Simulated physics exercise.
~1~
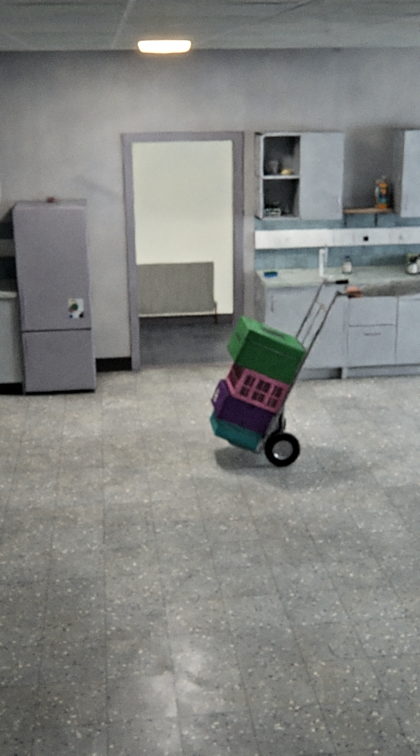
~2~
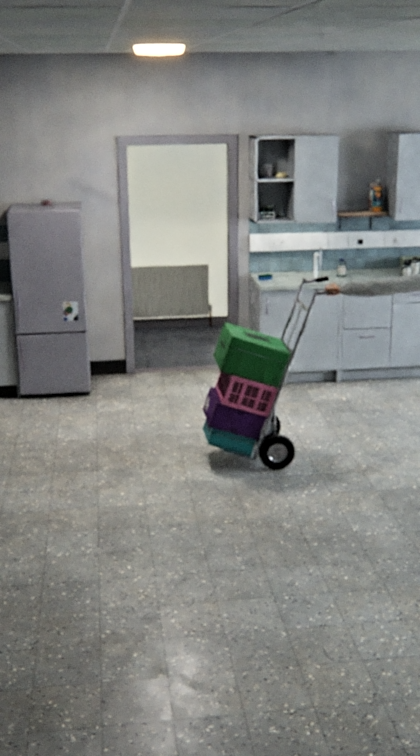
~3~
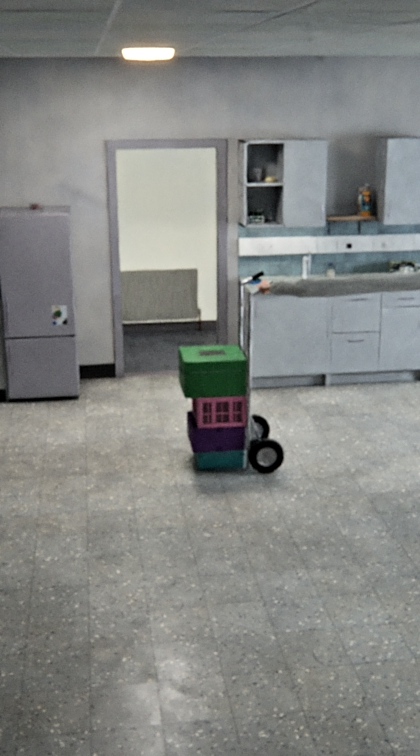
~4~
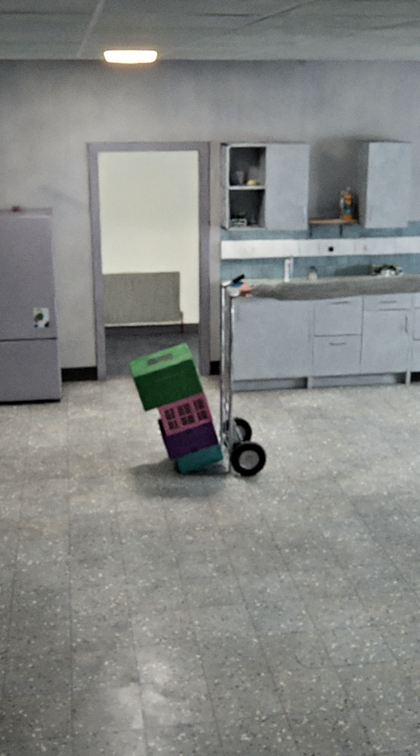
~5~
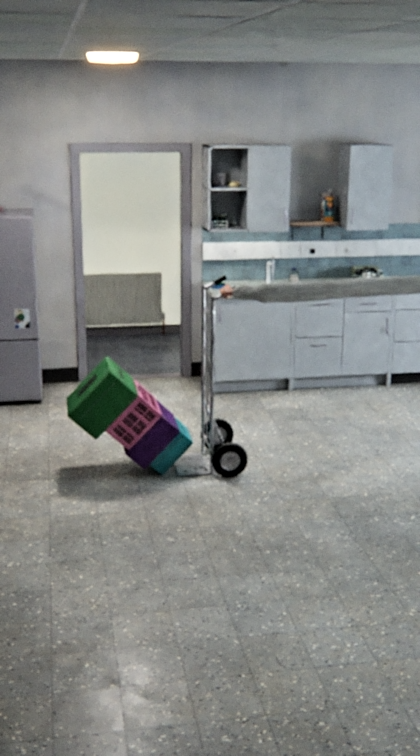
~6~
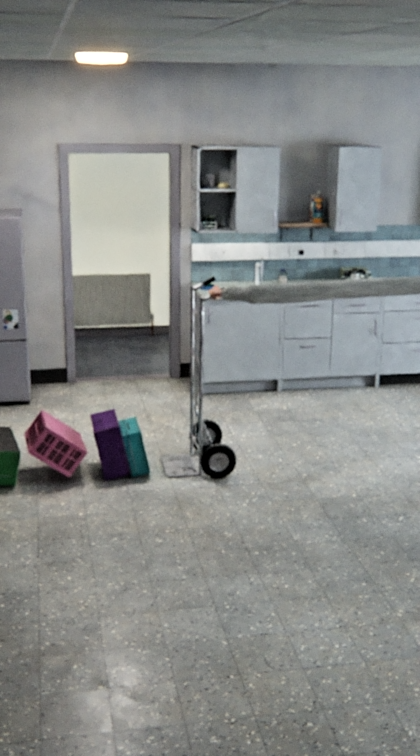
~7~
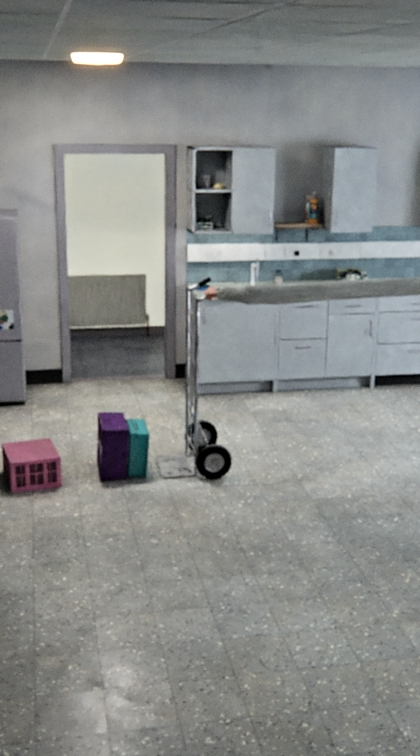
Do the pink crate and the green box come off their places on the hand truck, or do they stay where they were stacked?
Both come off their places. The stack topples to the left once the truck is upright, leaving the pink crate on the floor and carrying the green box out of view.
